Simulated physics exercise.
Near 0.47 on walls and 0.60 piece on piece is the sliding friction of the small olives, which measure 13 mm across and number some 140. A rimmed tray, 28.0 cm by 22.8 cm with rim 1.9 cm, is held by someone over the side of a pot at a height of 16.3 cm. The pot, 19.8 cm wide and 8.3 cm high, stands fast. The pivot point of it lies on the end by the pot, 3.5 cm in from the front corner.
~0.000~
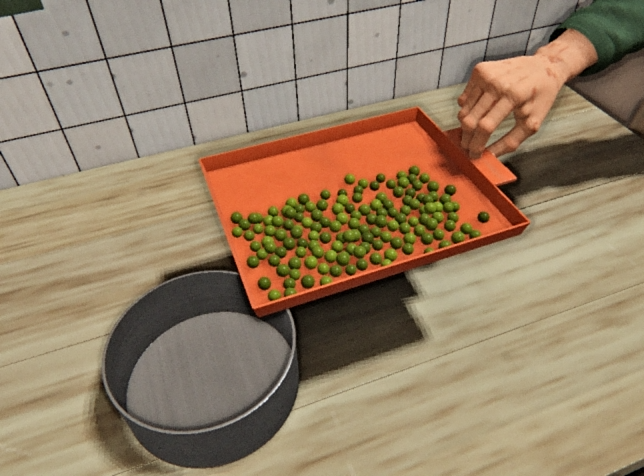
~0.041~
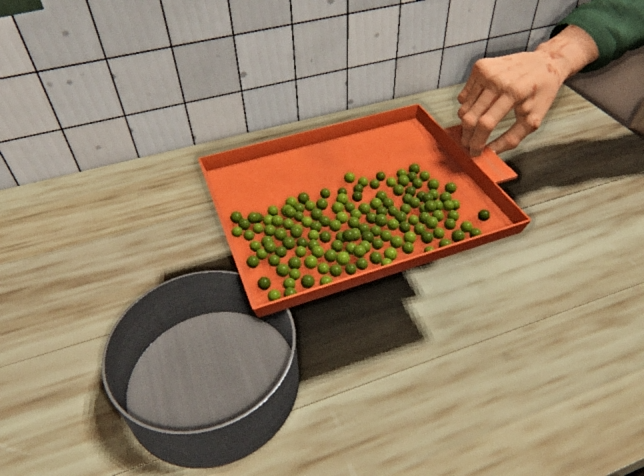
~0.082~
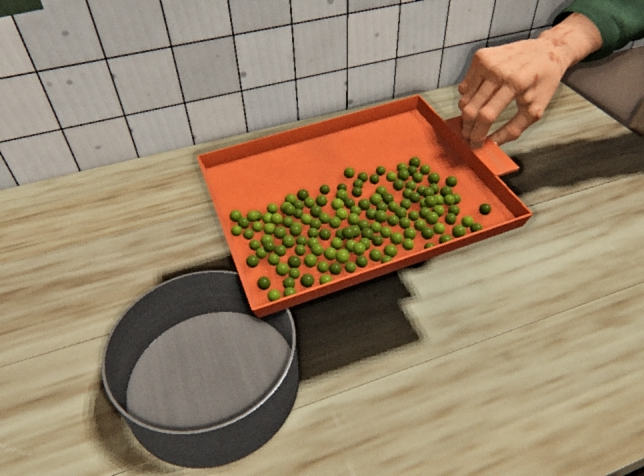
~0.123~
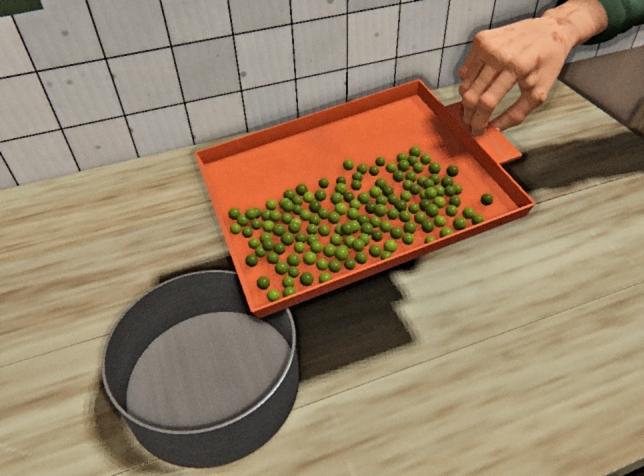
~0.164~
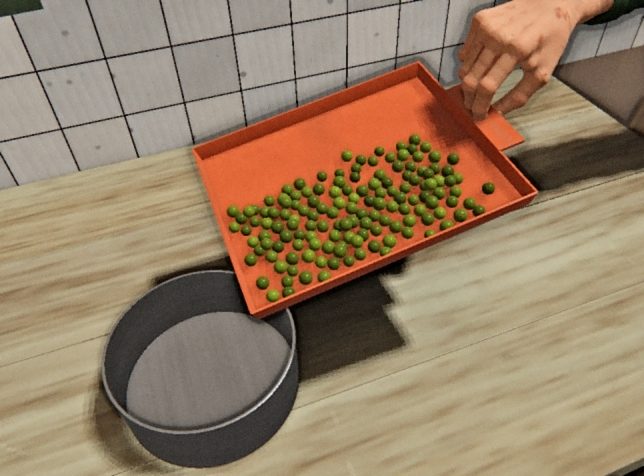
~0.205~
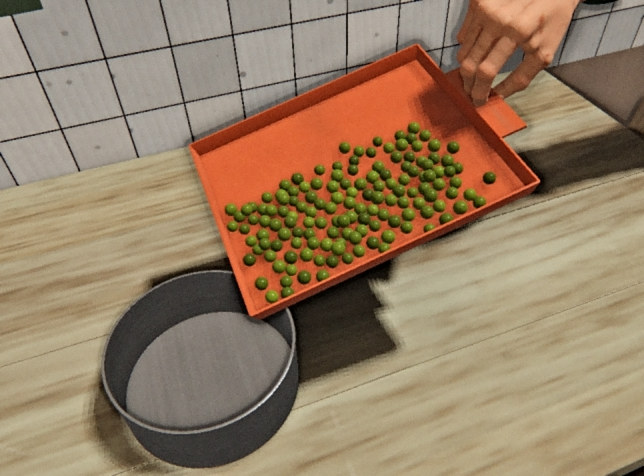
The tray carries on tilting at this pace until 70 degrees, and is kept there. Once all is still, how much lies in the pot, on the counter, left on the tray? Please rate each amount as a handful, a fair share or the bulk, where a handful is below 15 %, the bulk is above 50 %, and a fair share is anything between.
Pot: A handful; counter: A handful; tray: The bulk.
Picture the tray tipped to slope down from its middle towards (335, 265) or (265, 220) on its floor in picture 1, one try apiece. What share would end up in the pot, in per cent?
Roughly 0 per cent on the first try and 10 per cent on the second.
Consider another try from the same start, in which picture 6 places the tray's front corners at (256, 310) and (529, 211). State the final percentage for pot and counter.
Split: Pot = 0, counter = 5.
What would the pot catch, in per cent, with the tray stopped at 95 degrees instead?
It would be near 80 per cent.
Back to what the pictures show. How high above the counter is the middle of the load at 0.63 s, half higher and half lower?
Roughly 24 centimetres, give or take.
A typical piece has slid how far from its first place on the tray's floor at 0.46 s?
I'd say close to 3 centimetres.
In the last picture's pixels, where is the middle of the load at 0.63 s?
At that time the load is centred around (284, 219).
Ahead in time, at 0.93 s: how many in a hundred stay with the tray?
About 95%.
Then, at 0.46 s, tilt 43 degrees; the tray holds 100 %, the pot 0 %.
After 0.63 s, tilt 61 degrees; the tray holds 100 %, the pot 0 %.
After 0.93 s, tilt 70 degrees; the tray holds 95 %, the pot 5 %.
In the end, at 1.4 s, pot 5 %, counter 0 %, tray 95 %.
